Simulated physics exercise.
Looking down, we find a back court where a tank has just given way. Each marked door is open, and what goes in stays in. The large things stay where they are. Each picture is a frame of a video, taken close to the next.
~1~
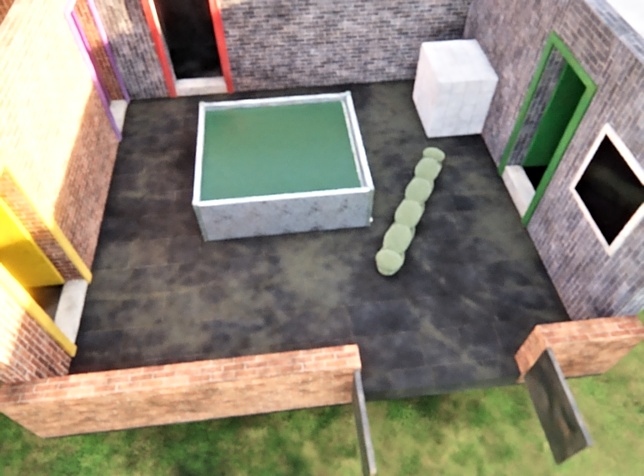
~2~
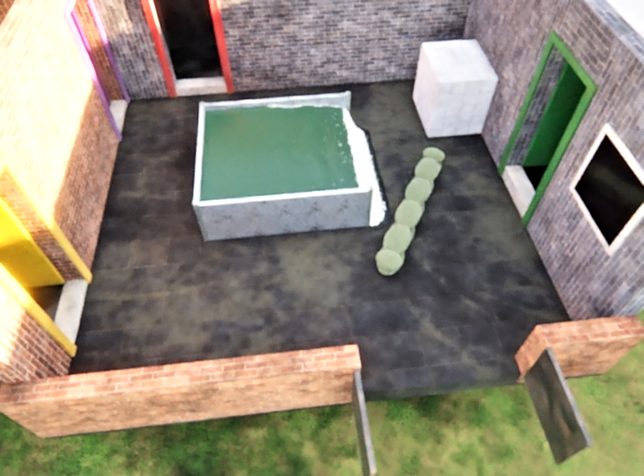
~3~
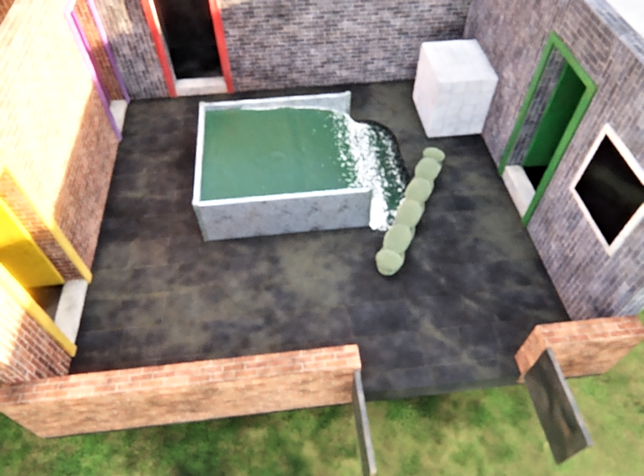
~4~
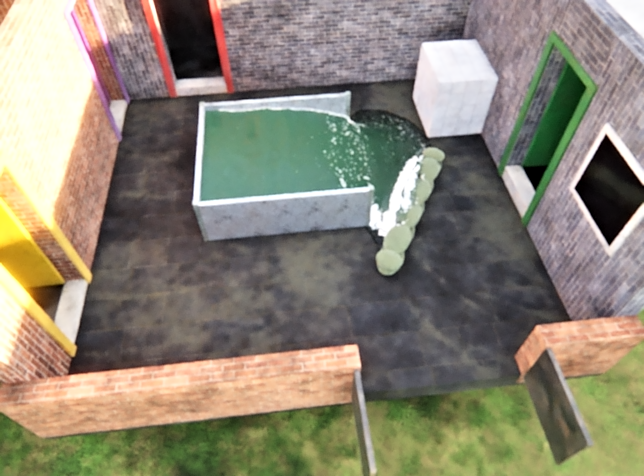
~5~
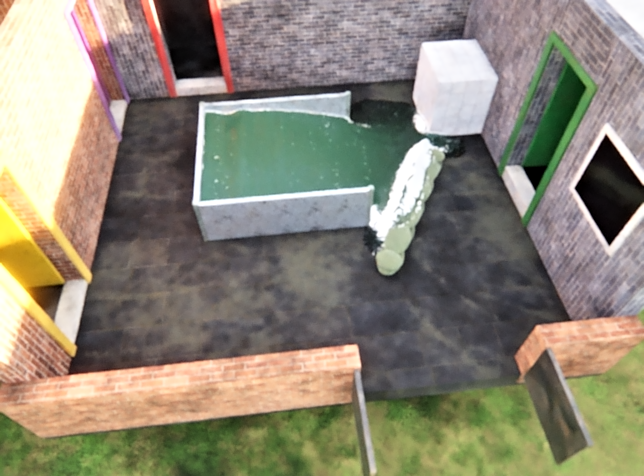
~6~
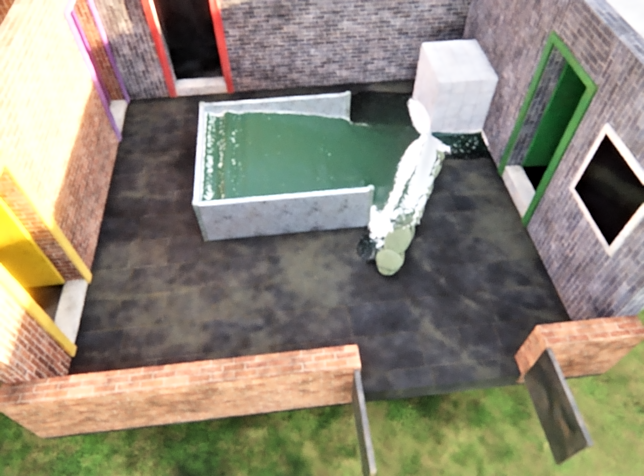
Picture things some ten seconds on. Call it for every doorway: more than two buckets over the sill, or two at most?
My call: The red door two at most; the yellow door two at most; the purple door more than two; the green door two at most.
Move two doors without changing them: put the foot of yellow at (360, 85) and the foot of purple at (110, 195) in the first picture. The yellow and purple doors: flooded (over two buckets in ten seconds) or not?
Check: Yellow one comes out above / purple one comes out below.
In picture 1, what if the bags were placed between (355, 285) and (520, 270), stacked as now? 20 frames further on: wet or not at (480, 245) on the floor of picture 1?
There: Submerged.
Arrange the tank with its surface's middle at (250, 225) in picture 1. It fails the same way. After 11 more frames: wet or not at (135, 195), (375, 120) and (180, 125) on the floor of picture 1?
Spared, hit, spared.
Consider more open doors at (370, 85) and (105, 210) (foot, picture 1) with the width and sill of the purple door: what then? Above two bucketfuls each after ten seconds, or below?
First: Gets beyond it. Second: Remains below.
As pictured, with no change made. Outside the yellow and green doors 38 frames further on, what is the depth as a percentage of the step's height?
The first comes to about 70 percent, the second to about 30 percent.
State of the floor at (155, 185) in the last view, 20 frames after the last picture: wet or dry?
Looking there, it would be unwetted.
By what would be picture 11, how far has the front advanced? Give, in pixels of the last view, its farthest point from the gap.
Look around (434, 82).
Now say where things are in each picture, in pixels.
Still water in the tank at (280, 148), in the first frame.
Water pours out at (355, 162) and has run to (373, 227), in the second frame.
Water pours out at (355, 164) and has run to (371, 125), in the third frame.
The front is at (386, 114), out from the gap at (355, 165), in the fourth frame.
The front is at (415, 110), out from the gap at (355, 166), in the fifth frame.
The front is at (479, 135), out from the gap at (355, 166), in the sixth frame.
A moment on, water covers 30 % of the floor; the red door not reached, the yellow door not reached, the purple door not reached, the green door wet at the sill, nothing in.
Next, water covers 50 % of the floor; the red door not reached, the yellow door not reached, the purple door not reached, the green door wet at the sill, nothing in.
Then, water covers 80 % of the floor; the red door wet at the sill, nothing in, the yellow door not reached, the purple door wet at the sill, nothing in, the green door wet at the sill, nothing in.
Later, water covers 90 % of the floor; the red door wet at the sill, nothing in, the yellow door wet at the sill, nothing in, the purple door far over two buckets in, the green door wet at the sill, nothing in.
In the end, water covers 95 % of the floor; the red door wet at the sill, nothing in, the yellow door under two buckets in, the purple door far over two buckets in, the green door wet at the sill, nothing in.
